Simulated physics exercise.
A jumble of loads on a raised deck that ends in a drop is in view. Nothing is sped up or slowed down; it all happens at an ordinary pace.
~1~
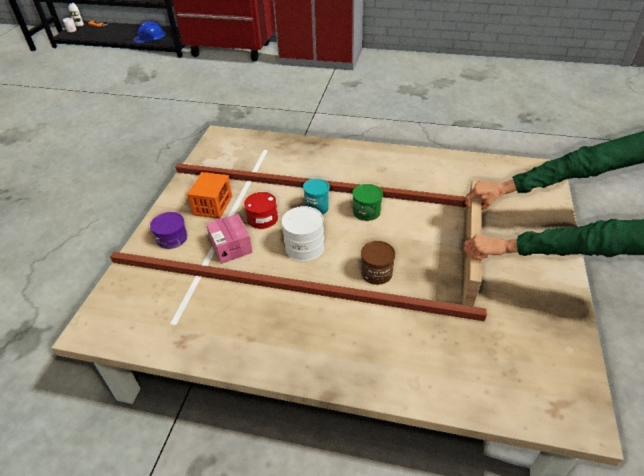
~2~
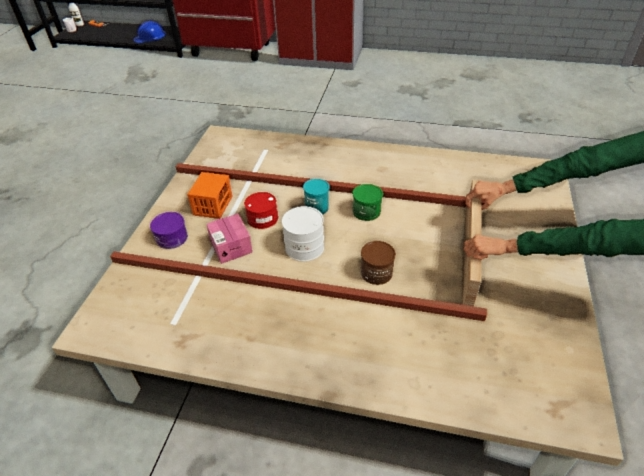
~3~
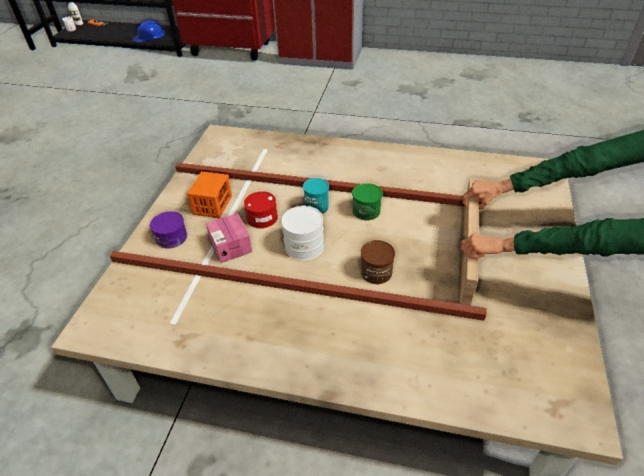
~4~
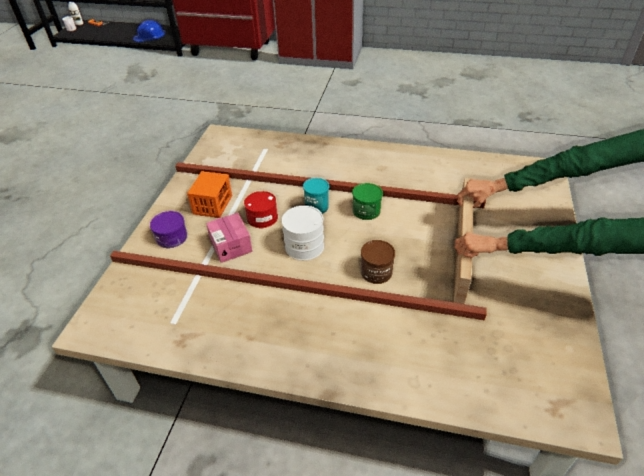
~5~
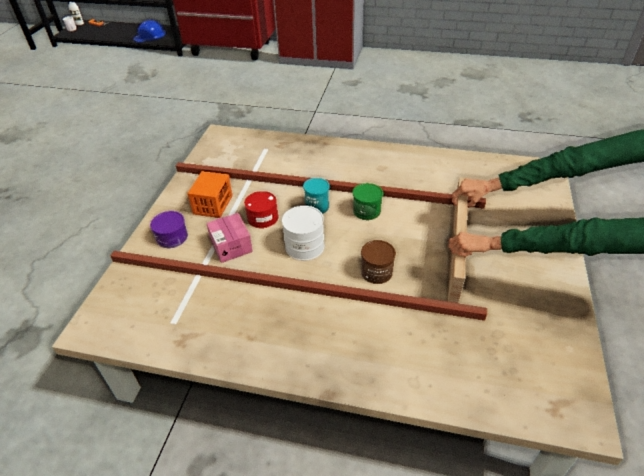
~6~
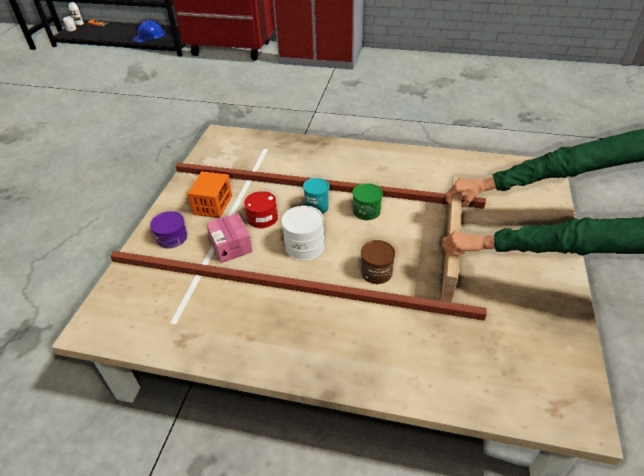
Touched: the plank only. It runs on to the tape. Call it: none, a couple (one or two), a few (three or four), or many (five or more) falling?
Call: None.
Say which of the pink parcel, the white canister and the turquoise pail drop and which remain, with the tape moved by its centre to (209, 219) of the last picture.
The pink parcel survives; the white canister survives; the turquoise pail stays on.
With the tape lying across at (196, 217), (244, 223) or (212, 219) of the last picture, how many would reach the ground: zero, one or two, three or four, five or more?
Taking them in turn, one to two; no fall at all; one or two.
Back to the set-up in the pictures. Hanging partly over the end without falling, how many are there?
2 overhanging.
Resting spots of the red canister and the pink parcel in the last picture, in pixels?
About (186, 202), and the other about (169, 230).
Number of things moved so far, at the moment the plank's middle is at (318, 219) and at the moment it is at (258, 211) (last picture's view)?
Counts: 4 and 8.
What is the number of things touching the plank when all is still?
That would be 3 of them.
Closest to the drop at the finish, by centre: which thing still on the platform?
Purple pail - nearest.
Soon after, none off yet; purple pail at rest near (170, 230); orange crate at rest near (211, 195); pink parcel at rest near (229, 238).
At rest, the number that fall off is zero.
